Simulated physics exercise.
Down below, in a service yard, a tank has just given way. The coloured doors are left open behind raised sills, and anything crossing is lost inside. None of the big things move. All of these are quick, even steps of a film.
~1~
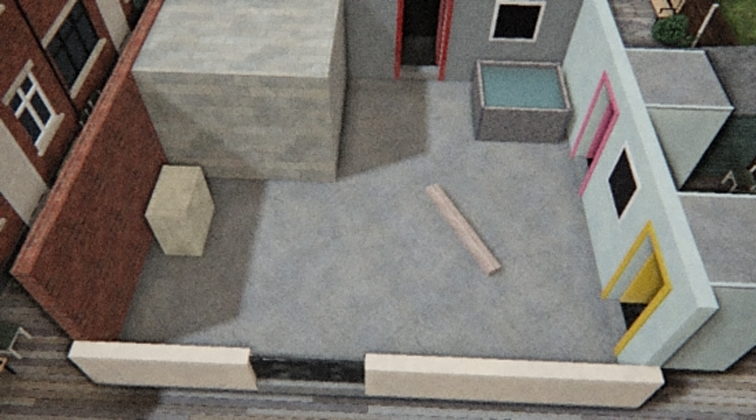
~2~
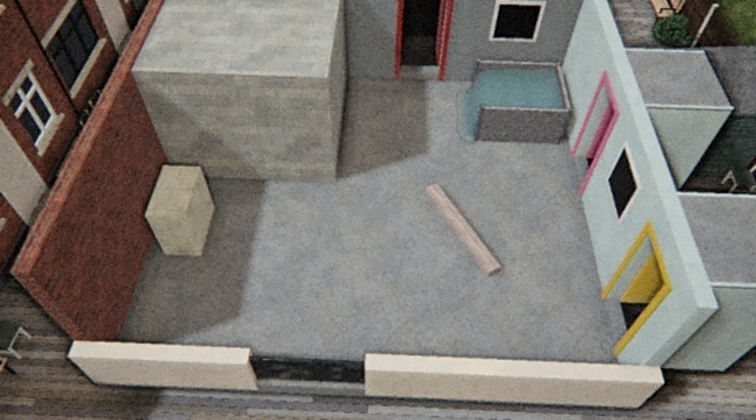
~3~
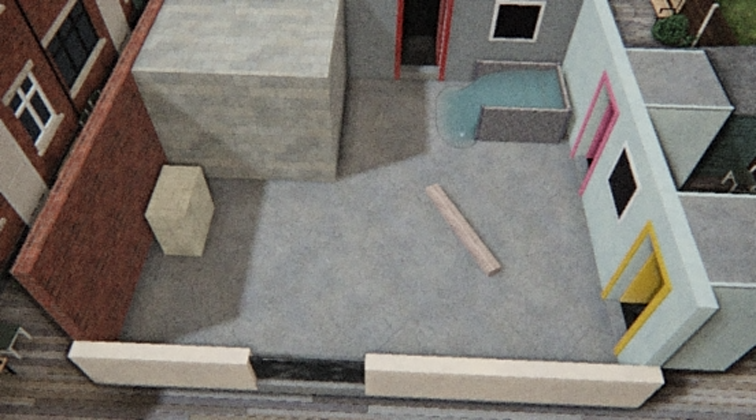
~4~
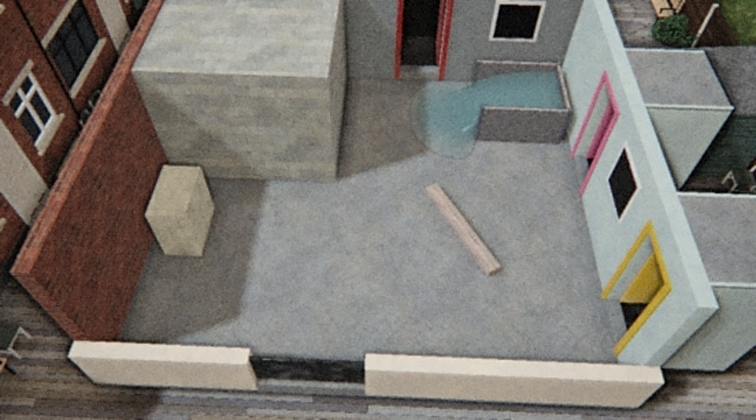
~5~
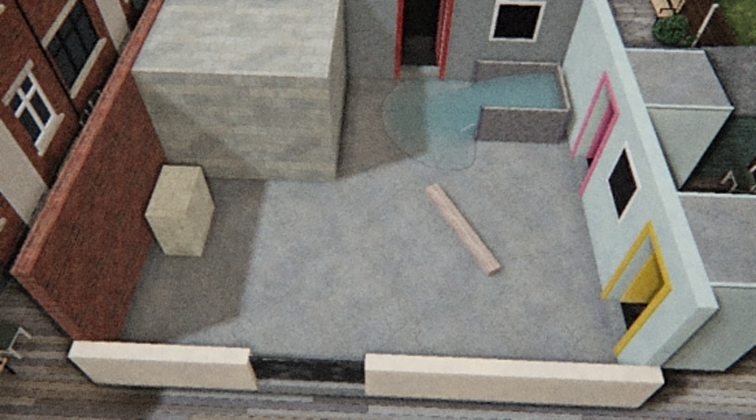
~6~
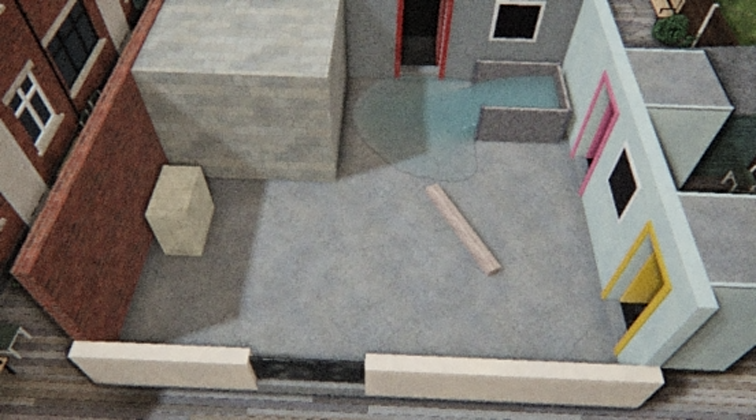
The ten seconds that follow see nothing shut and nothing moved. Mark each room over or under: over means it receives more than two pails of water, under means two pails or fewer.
Pink door - under; yellow door - over; red door - under.
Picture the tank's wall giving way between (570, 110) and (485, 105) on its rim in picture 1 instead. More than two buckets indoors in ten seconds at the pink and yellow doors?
The pink one ends up above, and the yellow one ends up above.
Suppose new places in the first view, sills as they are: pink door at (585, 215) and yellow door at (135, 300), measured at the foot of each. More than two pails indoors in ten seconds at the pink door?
Looking at it, the pink one comes in low.
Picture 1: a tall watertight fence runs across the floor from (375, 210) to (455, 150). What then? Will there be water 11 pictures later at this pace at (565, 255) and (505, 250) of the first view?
Unwetted; unwetted.
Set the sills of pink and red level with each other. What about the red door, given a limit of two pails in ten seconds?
Looks like the red door gets more than that.
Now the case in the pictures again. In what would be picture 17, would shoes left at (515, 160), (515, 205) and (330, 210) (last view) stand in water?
Point 1: Not wet; point 2: Not wet; point 3: Drenched.
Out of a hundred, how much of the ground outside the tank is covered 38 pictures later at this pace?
75 %, roughly.
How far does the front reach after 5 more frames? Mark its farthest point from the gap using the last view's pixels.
I would point to (326, 200).
A moment on, water covers 20 % of the floor; the pink door not reached, the yellow door not reached, the red door wet at the sill, nothing in.
Next, water covers 30 % of the floor; the pink door not reached, the yellow door not reached, the red door wet at the sill, nothing in.
Then, water covers 50 % of the floor; the pink door not reached, the yellow door not reached, the red door wet at the sill, nothing in.
Later, water covers 75 % of the floor; the pink door not reached, the yellow door wet at the sill, nothing in, the red door wet at the sill, nothing in.
In the end, water covers 90 % of the floor; the pink door wet at the sill, nothing in, the yellow door over two buckets in, the red door wet at the sill, nothing in.
